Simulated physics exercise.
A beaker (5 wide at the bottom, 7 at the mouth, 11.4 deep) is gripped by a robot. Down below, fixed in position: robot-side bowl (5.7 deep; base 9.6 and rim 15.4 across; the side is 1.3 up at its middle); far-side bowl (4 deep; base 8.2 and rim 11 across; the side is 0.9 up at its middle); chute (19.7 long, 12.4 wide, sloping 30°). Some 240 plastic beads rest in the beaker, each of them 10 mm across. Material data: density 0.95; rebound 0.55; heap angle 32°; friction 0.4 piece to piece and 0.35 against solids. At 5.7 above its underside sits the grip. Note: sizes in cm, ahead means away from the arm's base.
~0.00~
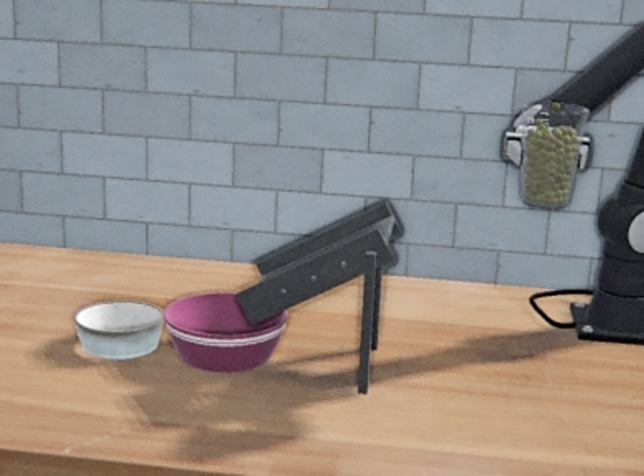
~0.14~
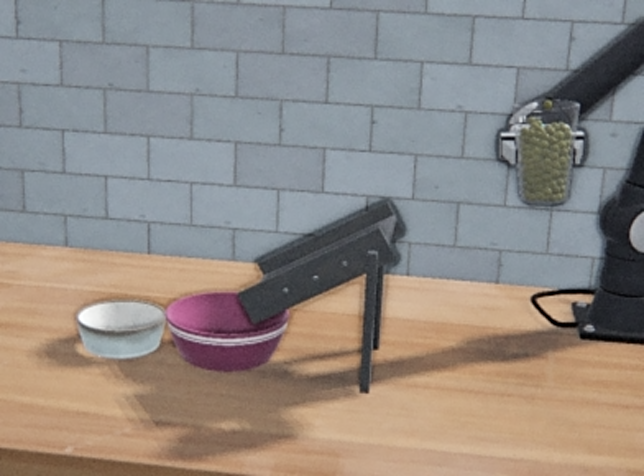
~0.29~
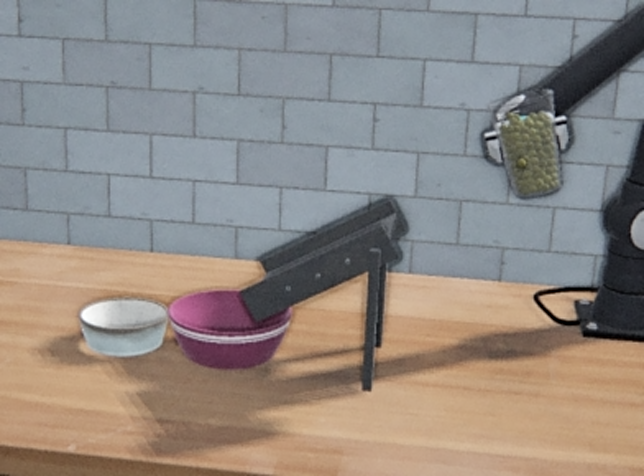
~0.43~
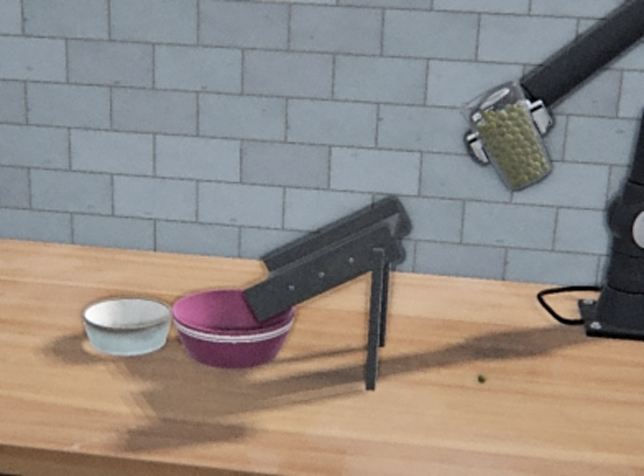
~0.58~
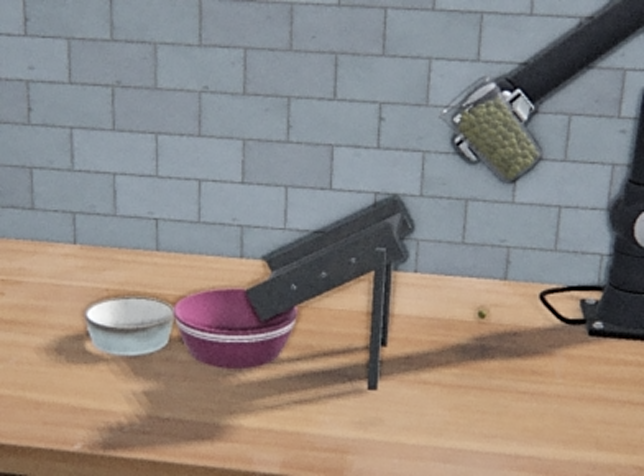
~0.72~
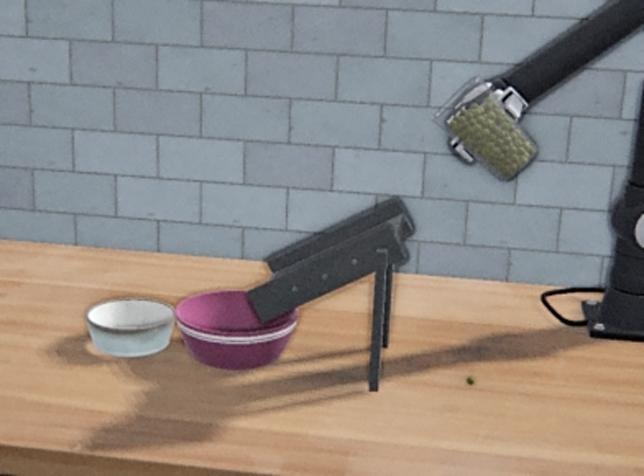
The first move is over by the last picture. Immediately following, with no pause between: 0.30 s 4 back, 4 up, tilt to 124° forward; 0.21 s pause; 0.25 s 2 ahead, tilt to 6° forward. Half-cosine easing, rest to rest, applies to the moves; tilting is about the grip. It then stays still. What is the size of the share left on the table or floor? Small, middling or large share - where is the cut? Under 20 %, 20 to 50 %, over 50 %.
Large.
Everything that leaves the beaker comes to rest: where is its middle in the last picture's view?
Approximately (357, 362) in pixels.
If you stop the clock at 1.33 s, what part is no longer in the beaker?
By then about 90 % is out.
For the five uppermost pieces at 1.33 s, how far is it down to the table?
Those pieces are near 34 cm up.
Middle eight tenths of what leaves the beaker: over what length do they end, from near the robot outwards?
It covers roughly 48 centimetres.
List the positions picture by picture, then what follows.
Beaker middle at (550, 157), level; upper third of the load around (552, 140), from x 530 to 575, top at y 110; 235 in the beaker, in the first frame.
Beaker middle at (545, 155), tilted 5° forward; upper third of the load around (546, 137), from x 525 to 570, top at y 105, in the second frame.
Beaker middle at (529, 147), tilted 17° forward; upper third of the load around (529, 130), from x 505 to 555, top at y 115; 234 in the beaker, 1 on the chute or in flight, in the third frame.
Beaker middle at (511, 139), tilted 31° forward; upper third of the load around (508, 124), from x 480 to 545, top at y 110; 234 in the beaker, 1 on the table or floor, in the fourth frame.
Beaker middle at (495, 133), tilted 43° forward; upper third of the load around (490, 120), from x 460 to 535, top at y 100; 234 in the beaker, 1 on the chute or in flight, in the fifth frame.
Beaker middle at (489, 133), tilted 48° forward; upper third of the load around (485, 120), from x 455 to 530, top at y 100; 234 in the beaker, 1 on the table or floor, in the sixth frame.
By 1.02 s, tilted 124° forward, highest piece 40 above the table; 205 in the beaker, 1 on the table or floor, 29 on the chute or in flight.
By 1.33 s, tilted 85° forward, highest piece 34 above the table; 93 on the table or floor, 24 in the beaker, 118 on the chute or in flight.
By 1.68 s, tilted 6° forward, highest piece 32 above the table; 197 on the table or floor, 15 in the robot-side bowl, 9 in the beaker, 2 in the far-side bowl, 12 on the chute or in flight.
By 2.73 s, tilted 6° forward, highest piece 31 above the table; 207 on the table or floor, 13 in the robot-side bowl, 9 in the beaker, 6 in the far-side bowl.
Final count, 207 on the table or floor, 13 in the robot-side bowl, 9 in the beaker, 6 in the far-side bowl. That is 88 % on the table or floor.
